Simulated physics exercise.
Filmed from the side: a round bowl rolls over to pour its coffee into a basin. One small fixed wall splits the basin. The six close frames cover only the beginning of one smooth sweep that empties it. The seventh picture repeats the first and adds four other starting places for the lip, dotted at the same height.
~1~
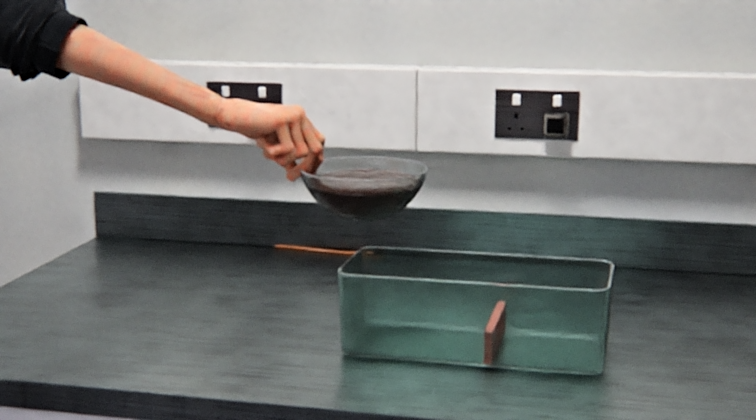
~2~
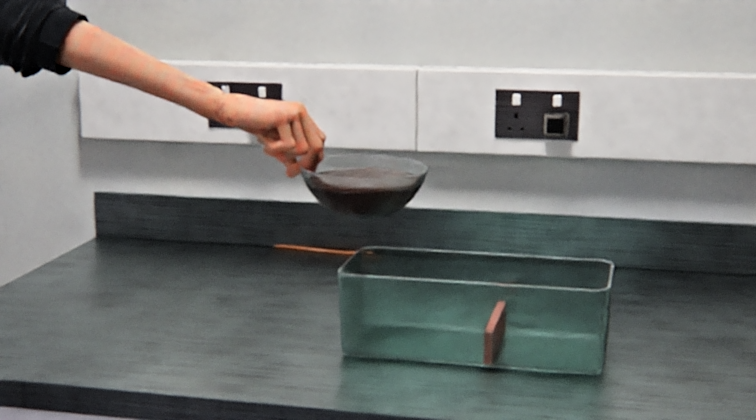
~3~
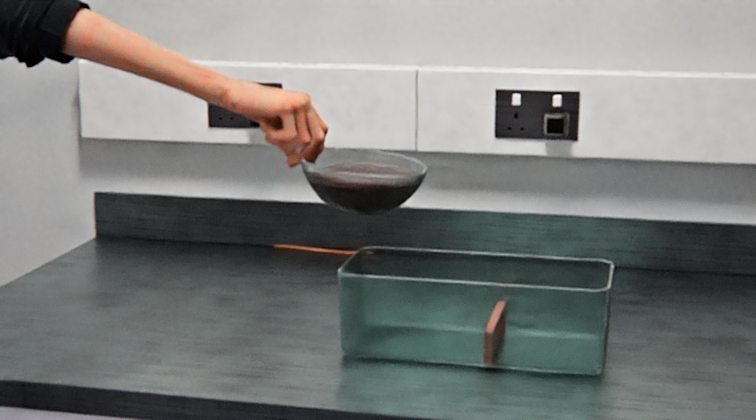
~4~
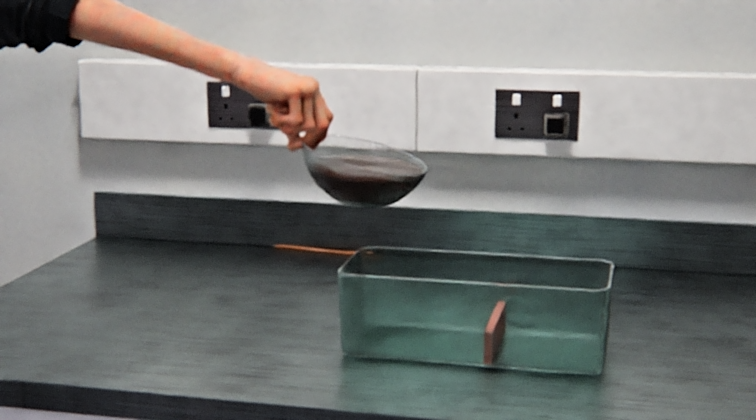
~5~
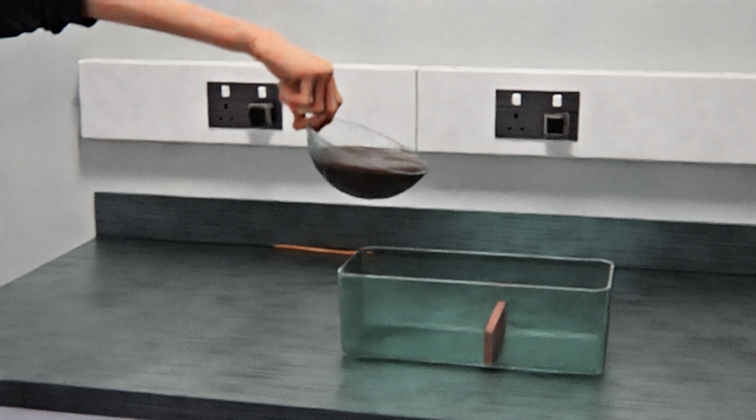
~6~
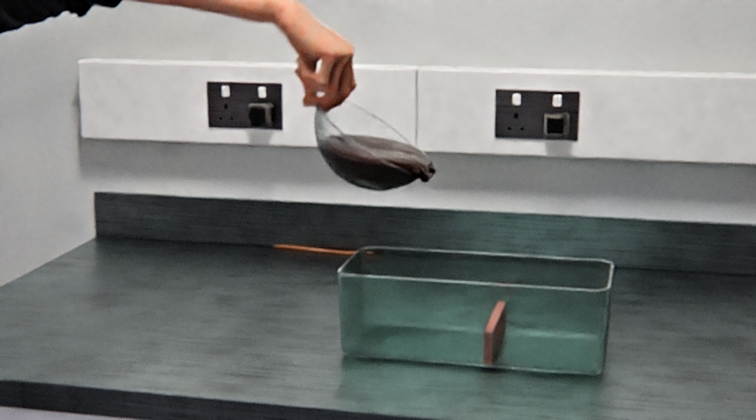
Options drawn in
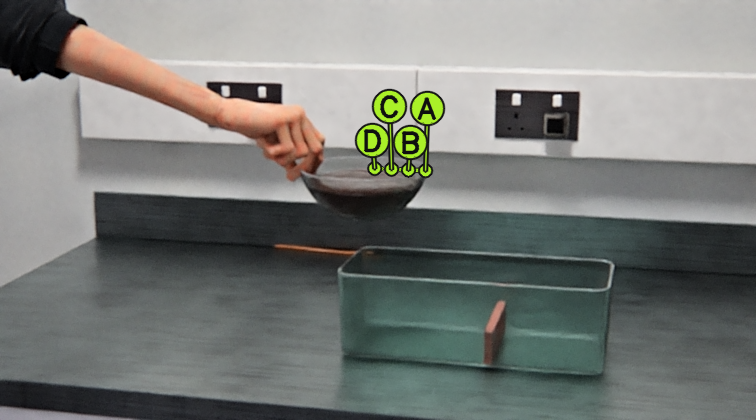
A hand held a round glass bowl of dark coffee above a clear basin with a small upright wall inside, then gradually tilted it to the right until coffee just came over the lip.
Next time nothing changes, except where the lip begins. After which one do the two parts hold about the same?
Spot B.
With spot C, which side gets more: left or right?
More ends on the left.
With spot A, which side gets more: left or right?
More ends on the right.
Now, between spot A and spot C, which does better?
Spot A.
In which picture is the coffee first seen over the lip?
Picture 5.
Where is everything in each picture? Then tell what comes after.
Upright, lip at (425, 170); basin from (342, 353) to (604, 374); top of the wall at (495, 316); nothing has left yet.
Upright, lip at (425, 170); nothing has left yet.
Tipped about 6°, lip at (425, 170); nothing has left yet.
Tipped about 13°, lip at (425, 170); nothing has left yet.
Tipped about 23°, lip at (425, 170); coffee is over the lip, down to (425, 170).
Tipped about 34°, lip at (425, 170); coffee is over the lip, down to (426, 178).
On the marked copy, A at (425, 170); B at (408, 169); C at (391, 169); D at (374, 168).
Choosing A, about 26 % ends left of the wall and 72 % right of it.
Choosing B, about 47 % ends left of the wall and 51 % right of it; 3 % is lost outside.
Choosing C, about 81 % ends left of the wall and 16 % right of it; 4 % is lost outside.
Choosing D, about 87 % ends left of the wall and 8 % right of it; 5 % is lost outside.
